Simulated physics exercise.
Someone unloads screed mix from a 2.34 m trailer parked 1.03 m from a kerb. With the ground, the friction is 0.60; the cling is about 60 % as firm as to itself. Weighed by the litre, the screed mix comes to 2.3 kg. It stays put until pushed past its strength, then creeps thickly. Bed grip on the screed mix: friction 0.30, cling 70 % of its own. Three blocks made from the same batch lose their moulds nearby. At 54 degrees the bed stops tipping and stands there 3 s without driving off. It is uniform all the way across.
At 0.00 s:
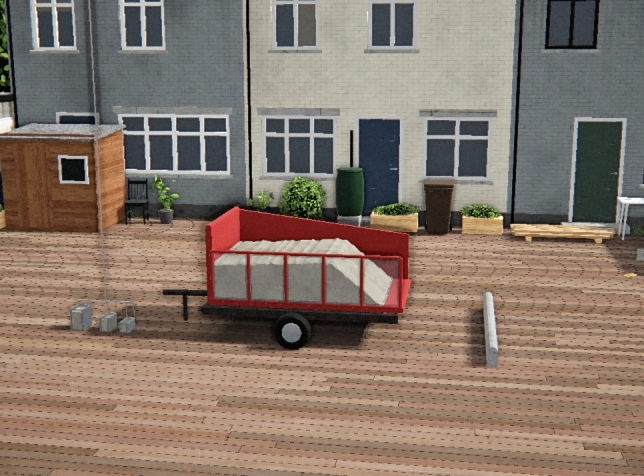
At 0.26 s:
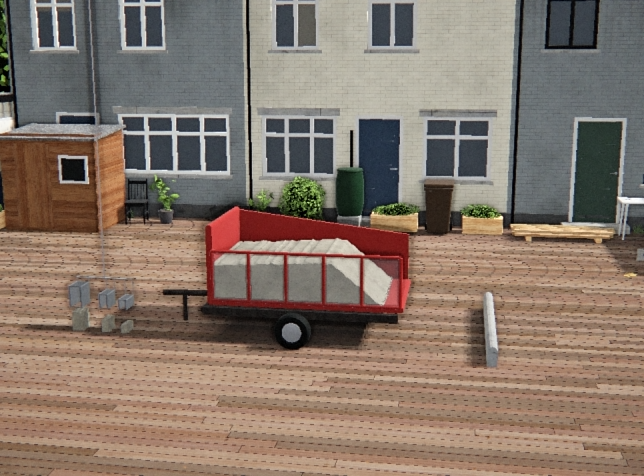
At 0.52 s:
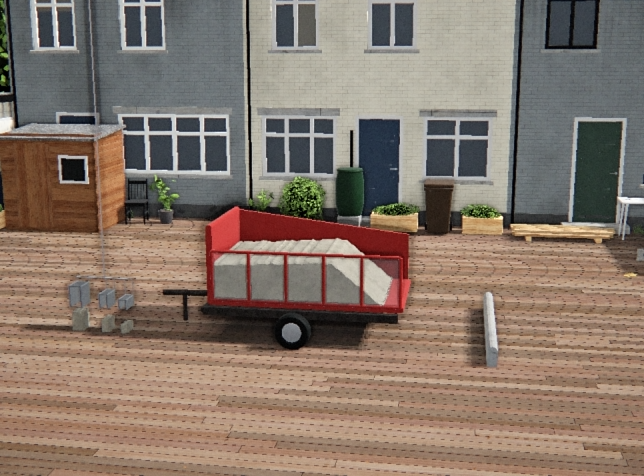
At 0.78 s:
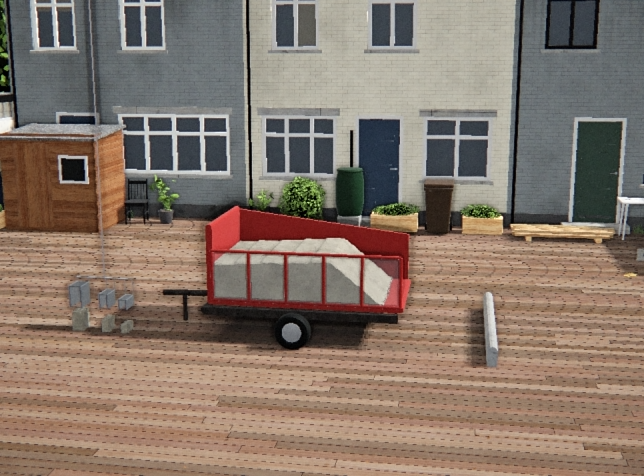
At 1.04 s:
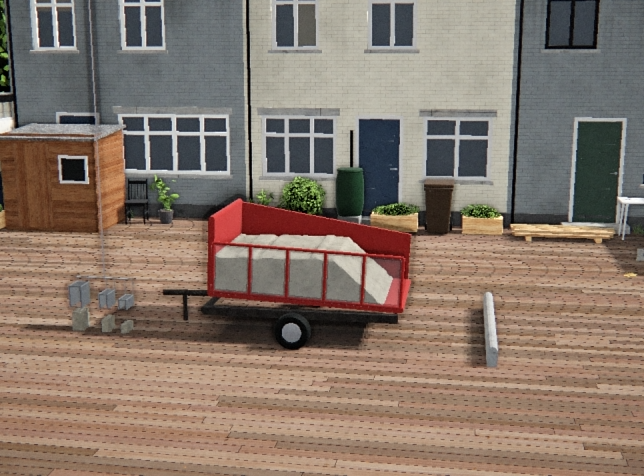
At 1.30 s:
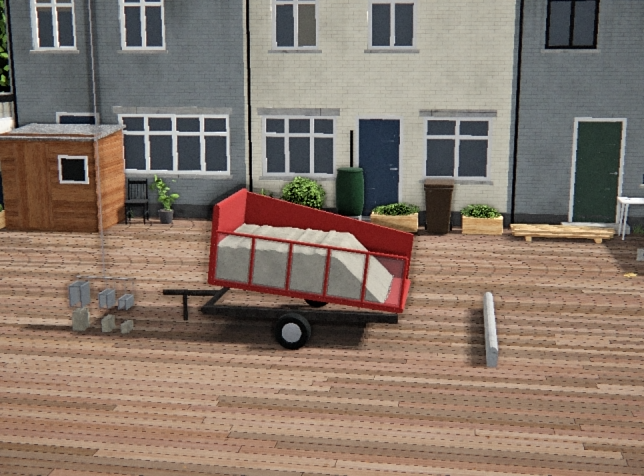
On paving in front of a row of terraced houses, a red trailer loaded with pale screed mix sat still near three small grey blocks, then its bed tilted slightly, the left end rising.
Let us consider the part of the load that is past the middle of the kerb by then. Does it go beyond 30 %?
No.
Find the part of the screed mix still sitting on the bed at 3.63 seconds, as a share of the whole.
Near 40 %.
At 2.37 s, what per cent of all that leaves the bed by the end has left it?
Around 0 out of 100.
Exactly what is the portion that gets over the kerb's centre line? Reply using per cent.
About 22 per cent.
By 2.37 s, the tilt is 21 degrees, all is on the bed and 0 % past the kerb's middle.
By 3.63 s, the tilt is 39 degrees, 42 % is on the bed and 1 % past the kerb's middle.
By 4.89 s, the tilt is 54 degrees, none is on the bed and 21 % past the kerb's middle.
By 6.16 s, the tilt is 54 degrees, none is on the bed and 21 % past the kerb's middle.
By 7.86 s, at the end, the tilt is 54 degrees, none is on the bed and 21 % past the kerb's middle.
